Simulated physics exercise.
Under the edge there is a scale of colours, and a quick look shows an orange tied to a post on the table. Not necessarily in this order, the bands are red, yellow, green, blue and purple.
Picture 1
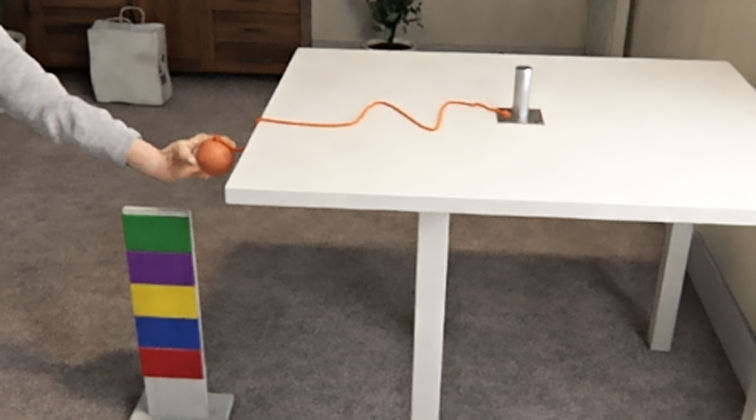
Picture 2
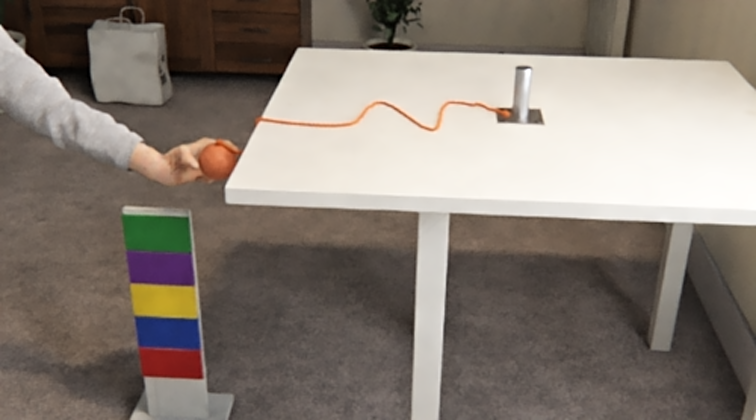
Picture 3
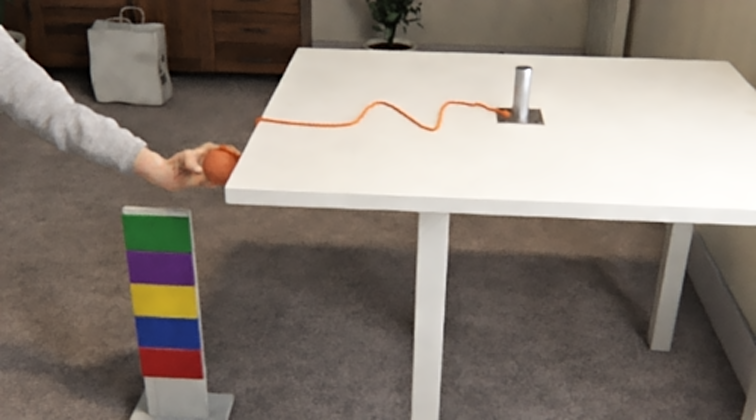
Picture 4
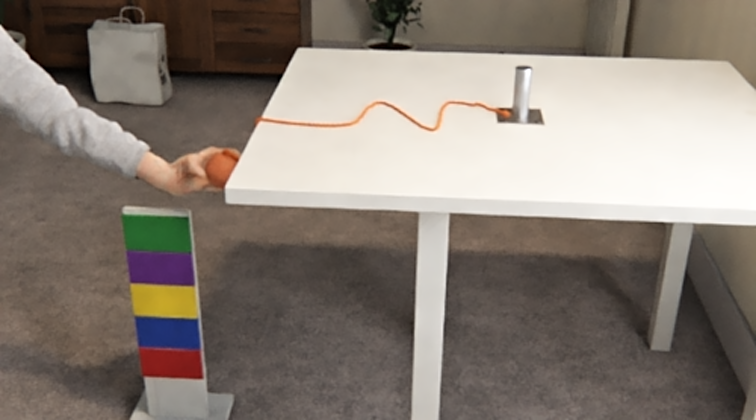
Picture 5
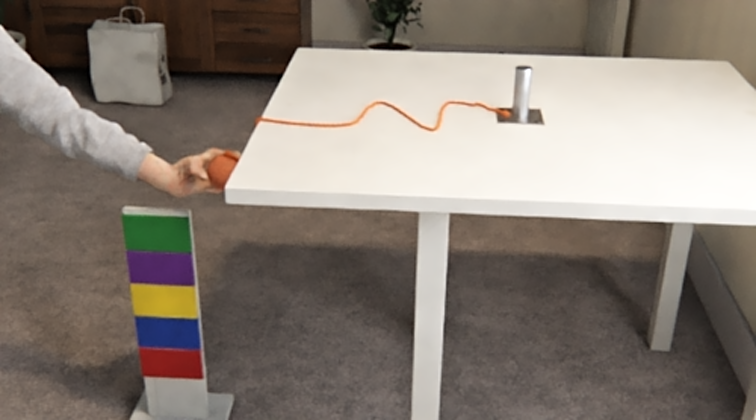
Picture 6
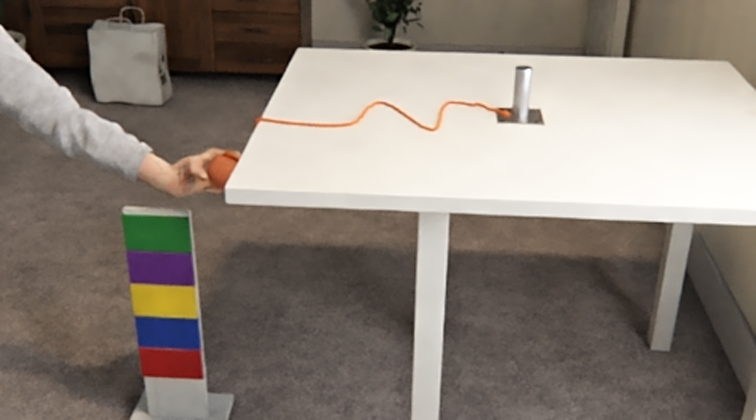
A hand moves an orange ball slightly right to the table's edge and holds it there.
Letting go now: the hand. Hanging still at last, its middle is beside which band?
Its middle is beside blue.
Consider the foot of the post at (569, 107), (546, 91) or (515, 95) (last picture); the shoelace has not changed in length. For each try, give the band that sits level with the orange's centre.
Result 1: Yellow. Result 2: Yellow. Result 3: Blue.
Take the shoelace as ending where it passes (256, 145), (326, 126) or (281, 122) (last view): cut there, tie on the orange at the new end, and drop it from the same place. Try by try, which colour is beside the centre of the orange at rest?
Per try - 1: Yellow; 2: Green; 3: Purple.
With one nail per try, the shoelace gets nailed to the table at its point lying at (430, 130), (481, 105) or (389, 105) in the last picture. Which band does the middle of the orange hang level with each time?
Each in turn comes out as purple, blue, green.
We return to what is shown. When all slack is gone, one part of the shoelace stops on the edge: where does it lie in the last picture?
It's the one at (384, 103).
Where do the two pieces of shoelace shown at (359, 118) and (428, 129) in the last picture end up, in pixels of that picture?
First: (266, 174). Second: (342, 115).
Soon after, orange near (279, 301); level with yellow.
After that, orange near (268, 334); level with blue.
In the end, orange near (277, 337); level with blue. The shoelace holds its middle at blue.
